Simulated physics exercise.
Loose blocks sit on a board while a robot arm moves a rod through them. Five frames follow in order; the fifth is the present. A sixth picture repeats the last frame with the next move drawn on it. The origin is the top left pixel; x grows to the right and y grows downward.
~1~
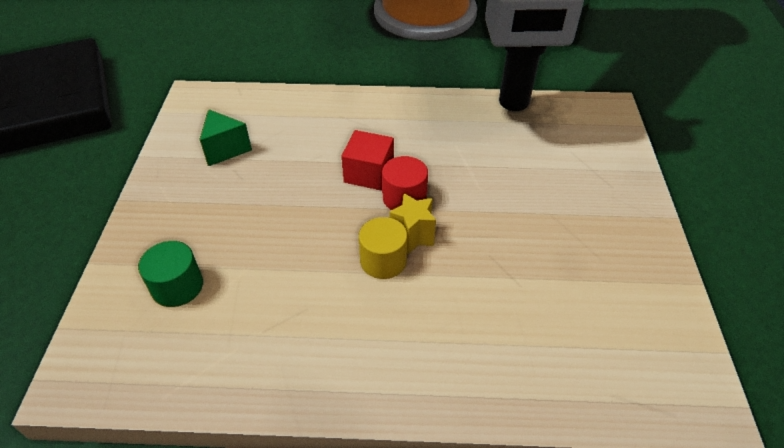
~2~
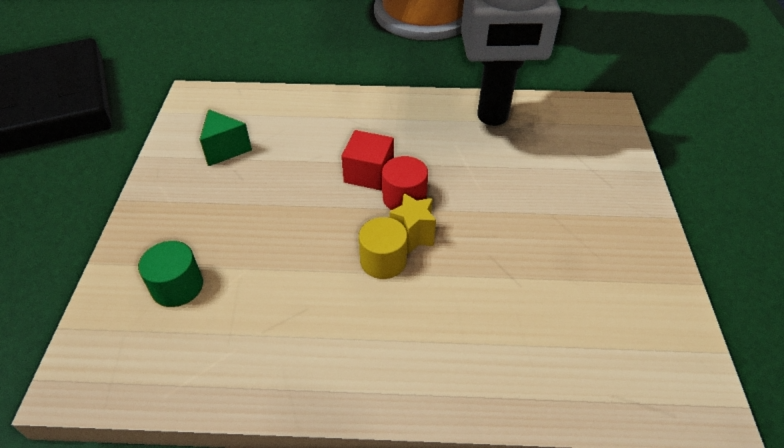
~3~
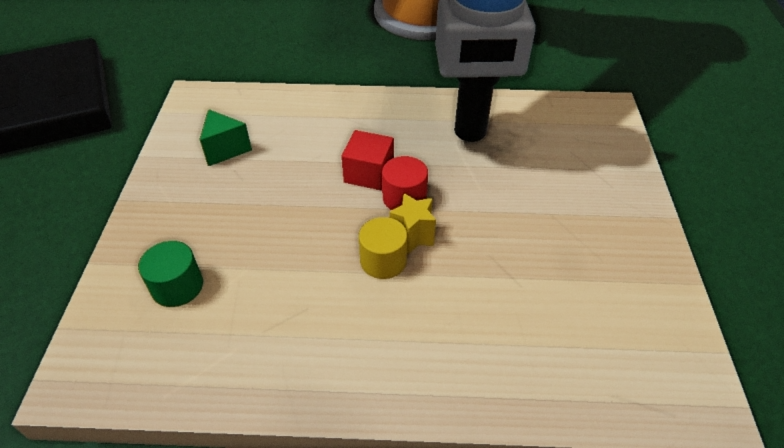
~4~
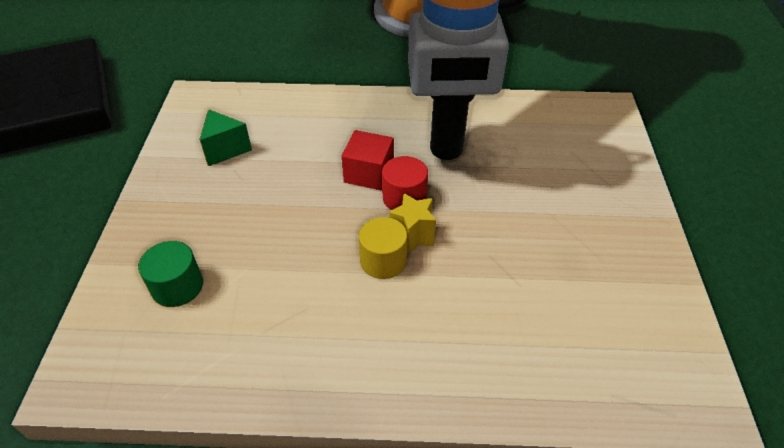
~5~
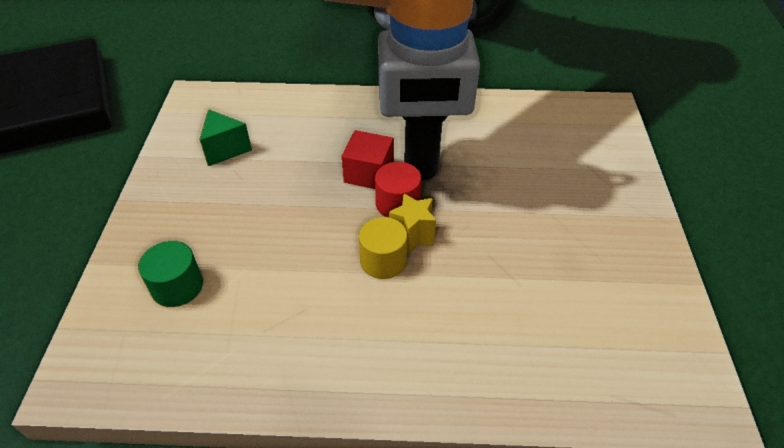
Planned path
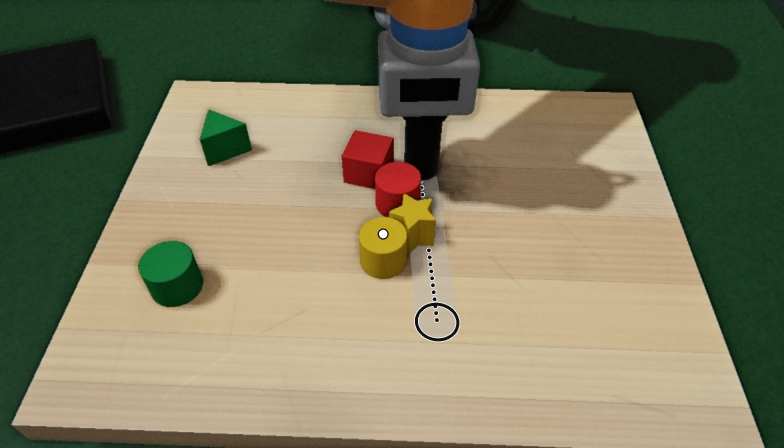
On a wooden board, a robot arm sliding its black rod down and left past still blocks, slightly nudging the red cylinder.
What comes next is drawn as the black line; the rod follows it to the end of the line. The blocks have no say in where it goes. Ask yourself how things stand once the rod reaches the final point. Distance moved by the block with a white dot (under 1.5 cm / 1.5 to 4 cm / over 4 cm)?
Shift of 1.5 to 4 cm.
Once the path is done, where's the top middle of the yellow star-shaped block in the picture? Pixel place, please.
The centre of its top face lies at (398, 280).
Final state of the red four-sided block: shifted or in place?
Stays where it is.
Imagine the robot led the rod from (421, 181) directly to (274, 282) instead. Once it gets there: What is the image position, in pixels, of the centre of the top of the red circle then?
By then it is at (301, 282).
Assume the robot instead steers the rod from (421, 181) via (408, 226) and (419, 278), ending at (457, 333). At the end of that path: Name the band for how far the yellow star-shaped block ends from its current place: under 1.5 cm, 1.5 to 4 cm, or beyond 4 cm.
Net shift: Above 4 cm.
Drawn move, from (421, 181) to (437, 322); the dot is on the yellow circle.
What follows on the original path. One third of the way, rod at (426, 211); red circle at (384, 185); yellow star-shaped block at (416, 219).
Two thirds of the way, rod at (432, 258); yellow circle at (360, 257); red circle at (384, 185); yellow star-shaped block at (403, 259), turned 45° clockwise.
At the end, rod at (438, 312); red four-sided block still; yellow circle at (358, 258); red circle at (384, 185); yellow star-shaped block at (398, 280), turned 85° clockwise.
